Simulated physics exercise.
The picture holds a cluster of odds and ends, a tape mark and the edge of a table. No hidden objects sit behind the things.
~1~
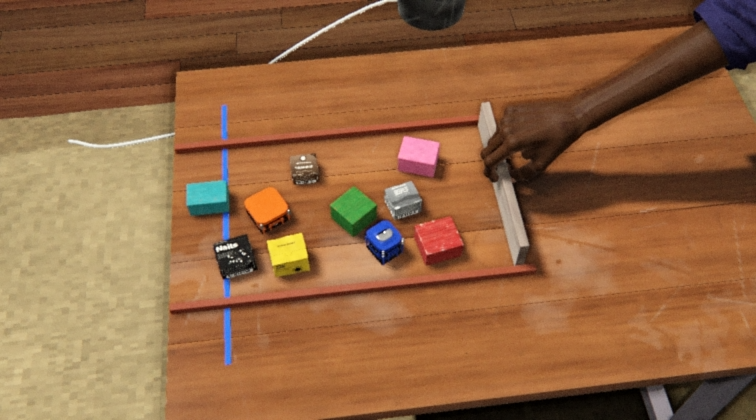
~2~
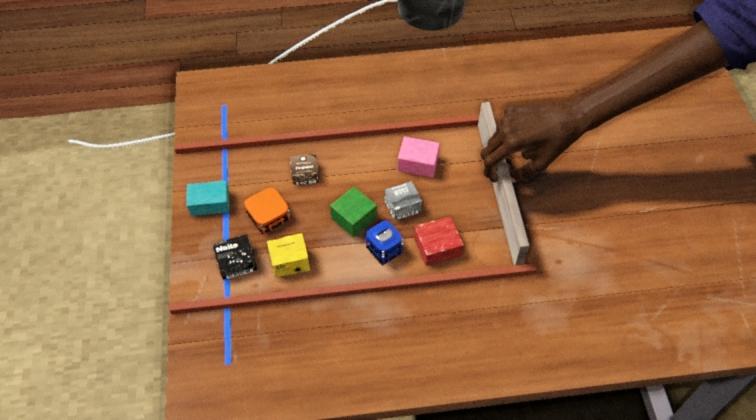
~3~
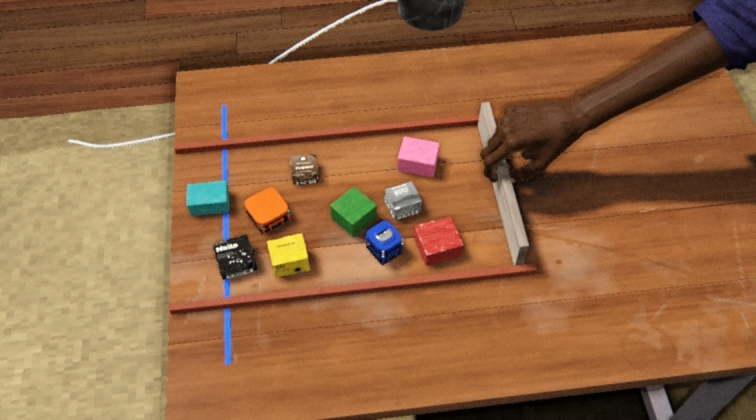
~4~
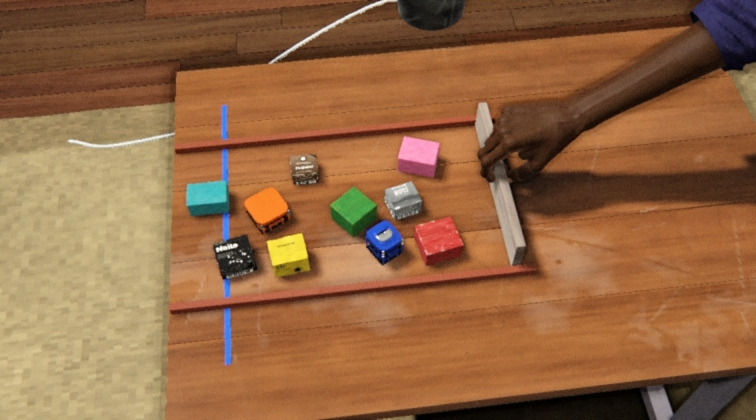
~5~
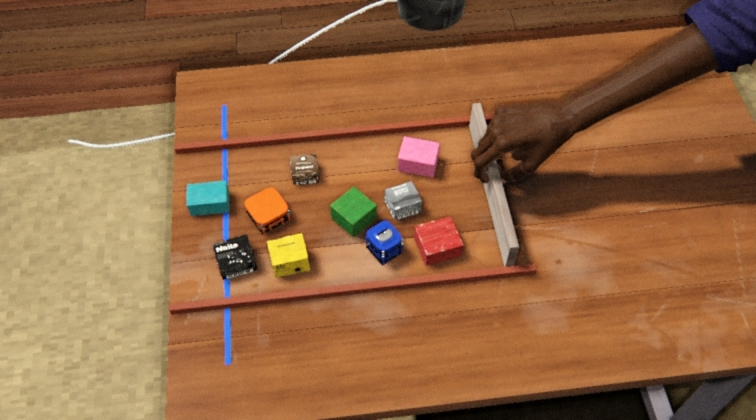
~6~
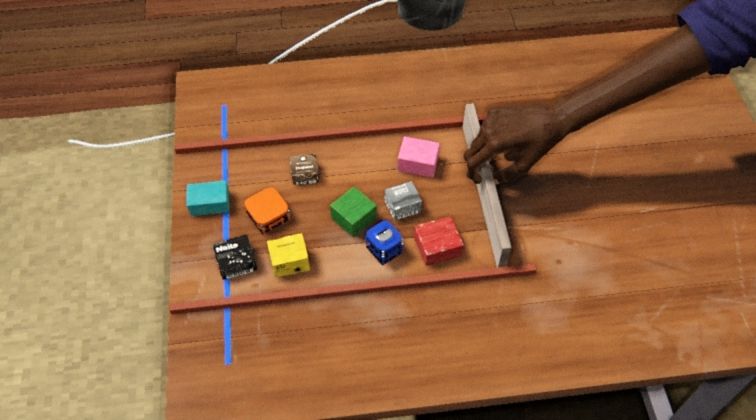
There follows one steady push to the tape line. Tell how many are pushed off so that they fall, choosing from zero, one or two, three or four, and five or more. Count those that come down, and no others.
You'd see three or four of the bits go off the end there.
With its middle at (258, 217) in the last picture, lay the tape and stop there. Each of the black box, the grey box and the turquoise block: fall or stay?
Black box goes off, grey box stays put, turquoise block goes off.
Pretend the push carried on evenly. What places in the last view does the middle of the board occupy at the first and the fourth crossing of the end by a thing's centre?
At (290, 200) for the first, at (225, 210) for the fourth.
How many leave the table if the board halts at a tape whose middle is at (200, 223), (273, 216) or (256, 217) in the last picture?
The counts: 7, 1 and 2.
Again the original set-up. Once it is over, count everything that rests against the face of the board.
3.
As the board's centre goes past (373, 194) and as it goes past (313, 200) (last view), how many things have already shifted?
The first number is 5, the next one 9.
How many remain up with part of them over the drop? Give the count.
It would come to 4.
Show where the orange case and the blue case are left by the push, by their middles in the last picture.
Approximately (173, 210) for one, approximately (171, 270) for the other.
Early on, none off yet; turquoise block at rest near (208, 198); black box at rest near (235, 257); orange case at rest near (267, 211).
Finally, the number that fall off is three or four; lost, yellow box, black box and turquoise block.
